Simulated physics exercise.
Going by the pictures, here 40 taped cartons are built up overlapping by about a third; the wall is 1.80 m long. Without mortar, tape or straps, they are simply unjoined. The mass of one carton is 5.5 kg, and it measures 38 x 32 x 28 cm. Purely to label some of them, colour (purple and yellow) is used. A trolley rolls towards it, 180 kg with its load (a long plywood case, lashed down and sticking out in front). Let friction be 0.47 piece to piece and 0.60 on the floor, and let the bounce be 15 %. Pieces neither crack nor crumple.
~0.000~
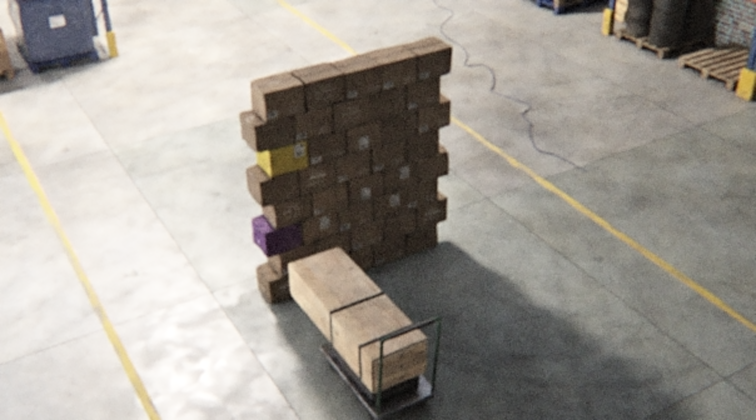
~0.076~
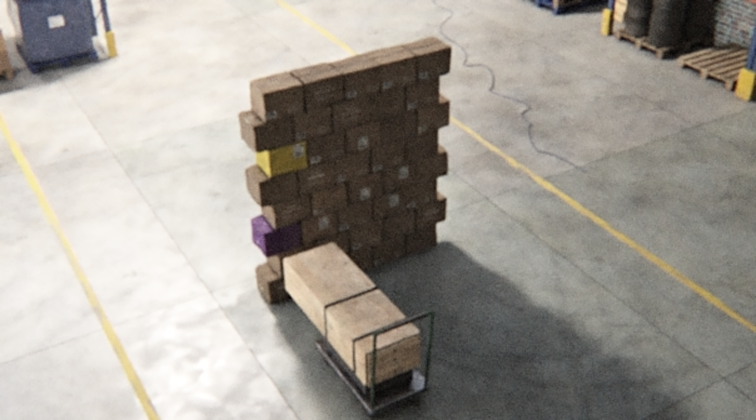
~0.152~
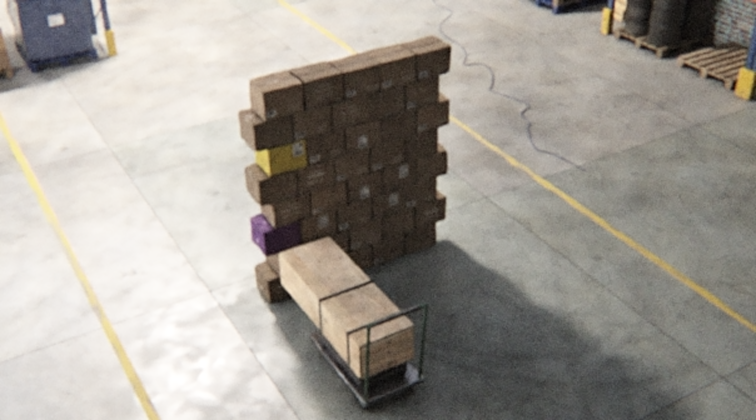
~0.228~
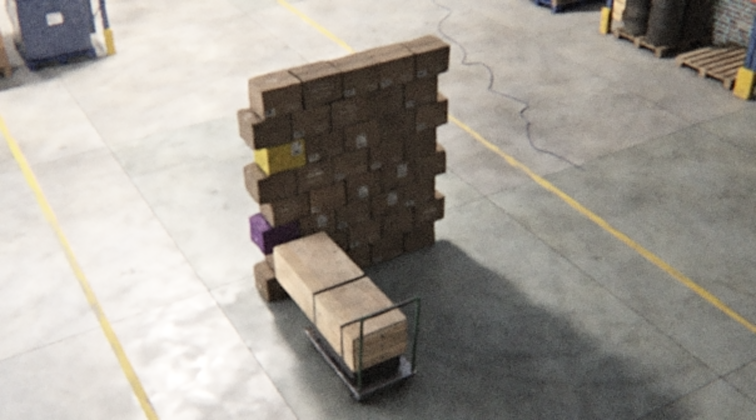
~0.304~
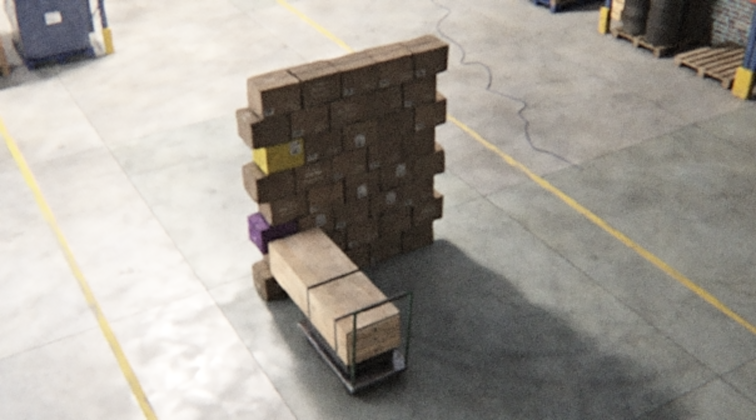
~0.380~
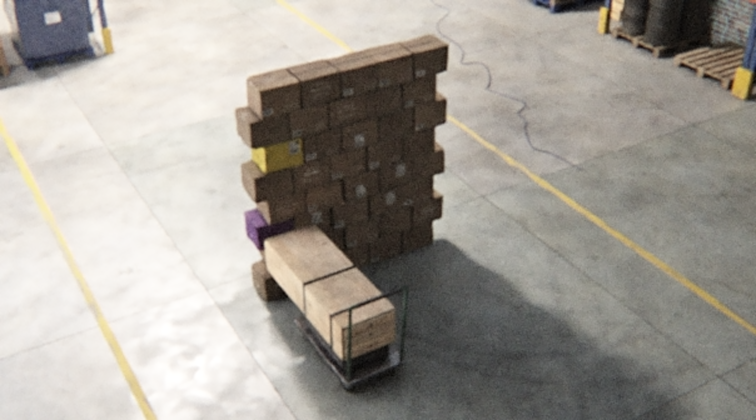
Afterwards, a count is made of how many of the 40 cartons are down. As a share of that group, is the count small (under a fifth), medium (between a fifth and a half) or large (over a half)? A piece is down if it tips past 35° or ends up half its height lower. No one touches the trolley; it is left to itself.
It is small.
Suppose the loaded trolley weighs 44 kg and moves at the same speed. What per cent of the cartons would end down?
I'd put it near 0 in a hundred.
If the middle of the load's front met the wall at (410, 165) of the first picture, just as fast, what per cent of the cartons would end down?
Then it would be 40 %.
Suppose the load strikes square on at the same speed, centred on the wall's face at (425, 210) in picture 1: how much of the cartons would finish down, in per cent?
Roughly 0 per cent would be down.
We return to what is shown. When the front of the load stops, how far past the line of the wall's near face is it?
Offset past line: Approx. 15 cm.
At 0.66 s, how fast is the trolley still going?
0.0 m/s, roughly.
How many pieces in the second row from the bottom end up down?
Down at the end: 0.
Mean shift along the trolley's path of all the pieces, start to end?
Some 5 cm on average.
By 0.46 s, load 11 cm past the wall's line, still rolling; none of the 40 cartons down, 12 disturbed; yellow carton moved 43 mm; purple carton moved 11 cm.
By 0.66 s, load 15 cm past the wall's line, stopped; none of the 40 cartons down, 20 disturbed; yellow carton moved 13 cm; purple carton moved 16 cm.
By 1.28 s, load 15 cm past the wall's line, stopped; none of the 40 cartons down, 20 disturbed; purple carton moved 16 cm; yellow carton moved 12 cm.
When it is over (2.0 s), load 14 cm past the wall's line, stopped; none of the 40 cartons down, 20 disturbed; yellow carton moved 12 cm; purple carton moved 16 cm. That is 0 per cent. In pixels of the last frame, middles, yellow carton near (271, 144), purple carton near (264, 222).
